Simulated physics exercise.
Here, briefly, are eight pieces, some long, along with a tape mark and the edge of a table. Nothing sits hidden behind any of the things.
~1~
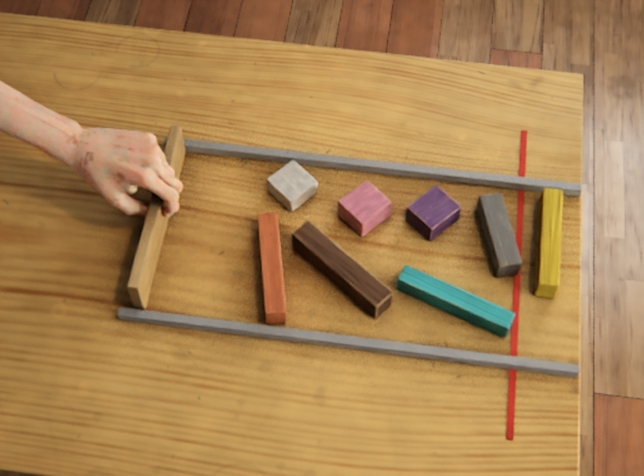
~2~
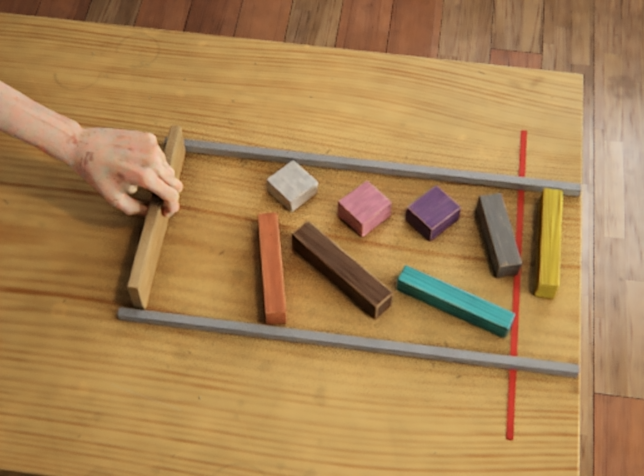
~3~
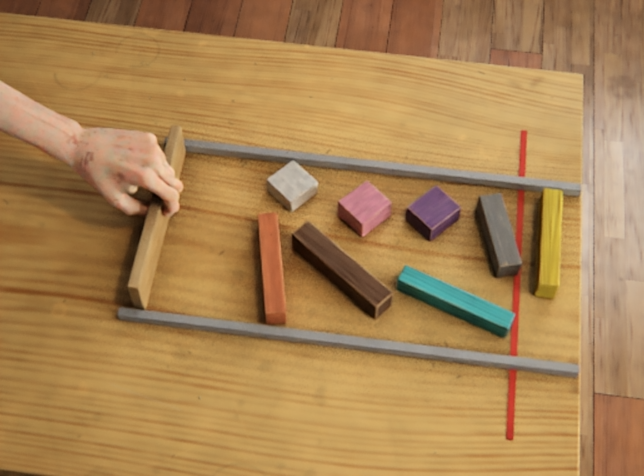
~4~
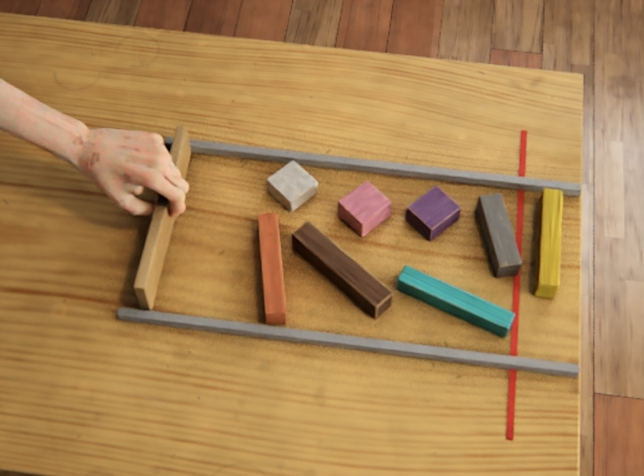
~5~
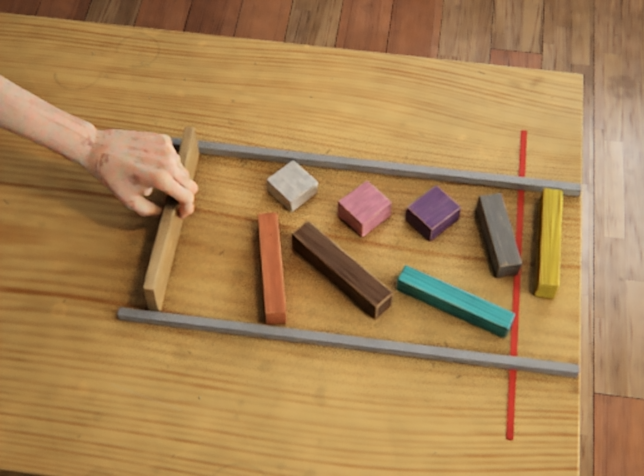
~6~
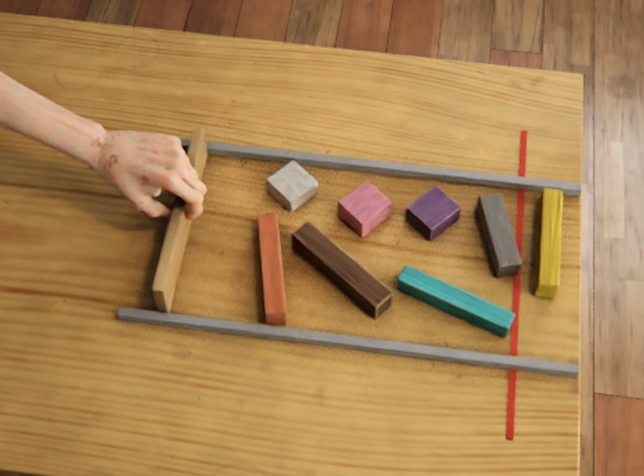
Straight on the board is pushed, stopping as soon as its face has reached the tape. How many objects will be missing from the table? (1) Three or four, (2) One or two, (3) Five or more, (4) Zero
Option 1: Three or four.
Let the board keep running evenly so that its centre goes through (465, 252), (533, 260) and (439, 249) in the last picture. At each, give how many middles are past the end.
2, 5, 1.
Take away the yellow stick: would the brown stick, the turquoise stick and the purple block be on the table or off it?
Outcome for the brown stick: It stays; for the turquoise stick: It drops; for the purple block: It drops.
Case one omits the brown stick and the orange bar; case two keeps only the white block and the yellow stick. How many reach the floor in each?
Fallen: 2 in the first try, 2 in the other.
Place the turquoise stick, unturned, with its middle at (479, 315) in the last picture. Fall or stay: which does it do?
It drops down.
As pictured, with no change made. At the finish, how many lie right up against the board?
The figure is 2.
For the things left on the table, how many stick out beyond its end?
I count 1 overhanging.
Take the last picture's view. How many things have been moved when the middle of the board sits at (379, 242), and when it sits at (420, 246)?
At that stage 7; at the next, 8.
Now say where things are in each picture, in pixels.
The first frame shows yellow stick (549, 242); grey bar (499, 235); turquoise stick (455, 301); board (158, 215); tape (518, 271).
The second frame shows grey bar (499, 235); board (158, 215).
The third frame shows turquoise stick (455, 302); orange bar (272, 267).
The fourth frame shows yellow stick (549, 242); pink block (365, 209).
The fifth frame shows grey bar (499, 235); purple block (433, 213).
The sixth frame shows yellow stick (549, 242); grey bar (499, 235); turquoise stick (455, 302); board (182, 218); tape (518, 271).
Early on, none off yet; yellow stick at rest near (549, 242); grey bar at rest near (499, 235); turquoise stick at rest near (456, 302).
Finally, the number that fall off is three or four; lost, purple block, turquoise stick, grey bar and yellow stick.
